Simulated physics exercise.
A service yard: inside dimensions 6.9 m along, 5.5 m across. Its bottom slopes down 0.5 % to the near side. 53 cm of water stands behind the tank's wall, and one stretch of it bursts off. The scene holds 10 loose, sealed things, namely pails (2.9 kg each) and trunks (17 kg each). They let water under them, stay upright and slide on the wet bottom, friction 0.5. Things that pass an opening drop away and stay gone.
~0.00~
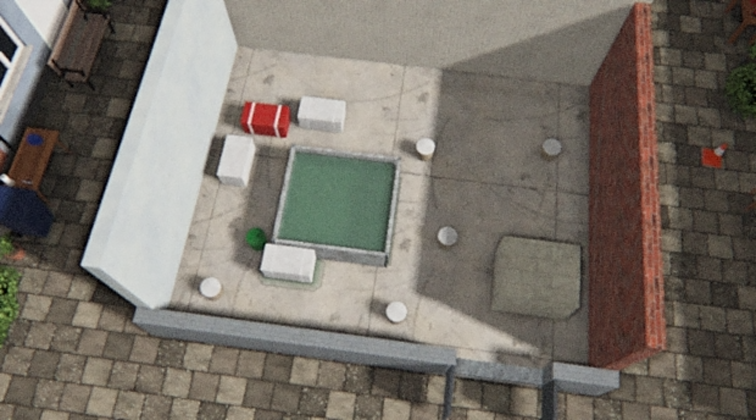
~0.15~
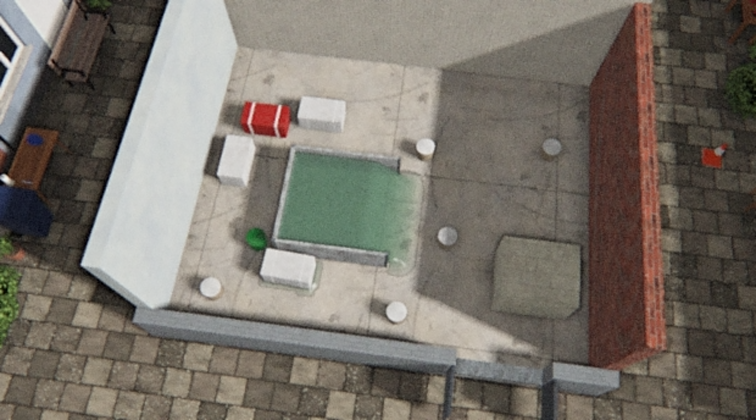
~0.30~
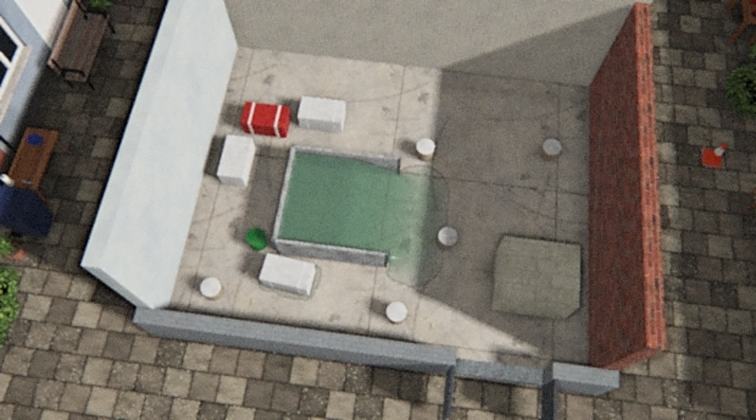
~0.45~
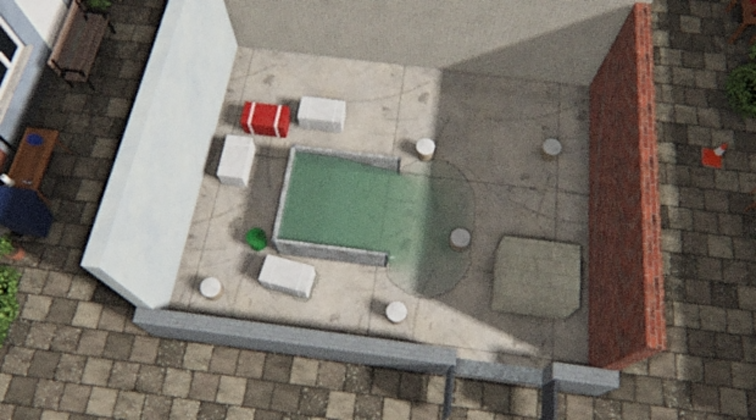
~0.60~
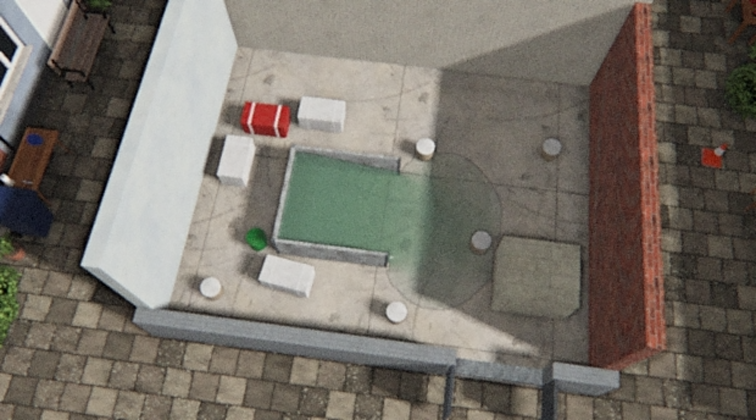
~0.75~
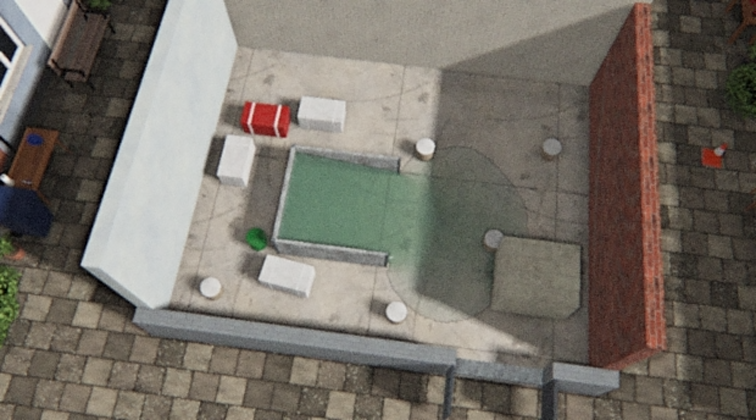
Green water spilling from a walled pool as its right side opens, spreading across a concrete yard and pushing one white pail rightward.
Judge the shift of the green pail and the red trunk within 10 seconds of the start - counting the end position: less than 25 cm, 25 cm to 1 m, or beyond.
My guess is the green pail remains near its start; my guess is the red trunk remains near its start.
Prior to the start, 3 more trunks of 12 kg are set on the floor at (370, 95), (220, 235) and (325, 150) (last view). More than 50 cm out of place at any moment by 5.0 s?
Listed order gives within the limit, within the limit, within the limit.
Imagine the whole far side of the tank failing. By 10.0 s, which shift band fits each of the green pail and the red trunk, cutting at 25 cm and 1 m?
Well, the green pail goes a long way and the red trunk goes a long way.
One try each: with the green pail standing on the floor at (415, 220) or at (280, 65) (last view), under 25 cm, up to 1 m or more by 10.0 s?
I'd say it lands far off on the first try and it drifts a short distance on the second.
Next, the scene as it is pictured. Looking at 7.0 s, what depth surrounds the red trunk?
Around 1 cm.
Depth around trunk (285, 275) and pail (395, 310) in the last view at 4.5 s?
Depth approx. 1 cm / 2 cm.
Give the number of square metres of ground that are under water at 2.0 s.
Near 17 m2 in all.
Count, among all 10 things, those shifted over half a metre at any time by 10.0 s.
All told, that gives 3.
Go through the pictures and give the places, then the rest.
In the first picture, the green pail at (256, 237), on the bottom; the red trunk at (265, 114) rests on the ground; 3.1 m2 under water; 0 of 10 have shifted.
In the second picture, the green pail at (256, 237), on the bottom; the red trunk at (265, 114) rests on the ground; 3.9 m2 under water; 1 of 10 have shifted.
In the third picture, the green pail at (256, 237), on the bottom; the red trunk at (265, 114), on the bottom; water covers 4.9 m2; 1 of 10 have shifted.
In the fourth picture, the green pail at (256, 237) rests on the ground; the red trunk at (265, 114) rests on the ground; water covers 6.1 m2; 2 of 10 have shifted.
In the fifth picture, the green pail at (256, 237), on the bottom; the red trunk at (265, 114) rests on the ground; 7.5 m2 under water; 2 of 10 have shifted.
In the sixth picture, the green pail at (256, 237) rests on the ground; the red trunk at (265, 114) rests on the ground; 8.7 m2 under water; 2 of 10 have shifted.
After 2.0 s the green pail is near (256, 237), 0.0 m from its start, aground; the red trunk is near (265, 114), 0.0 m from its start, aground; 0 of 10 are out; 2 afloat.
After 4.5 s the green pail is near (256, 237), 0.0 m from its start, aground; the red trunk is near (265, 114), 0.0 m from its start, aground; 0 of 10 are out; 2 afloat.
After 7.0 s the green pail is near (256, 237), 0.0 m from its start, aground; the red trunk is near (265, 114), 0.0 m from its start, aground; 0 of 10 are out; 1 afloat.
After 10.0 s the green pail is near (256, 237), 0.0 m from its start, aground; the red trunk is near (265, 114), 0.0 m from its start, aground; 0 of 10 are out; 3 afloat.
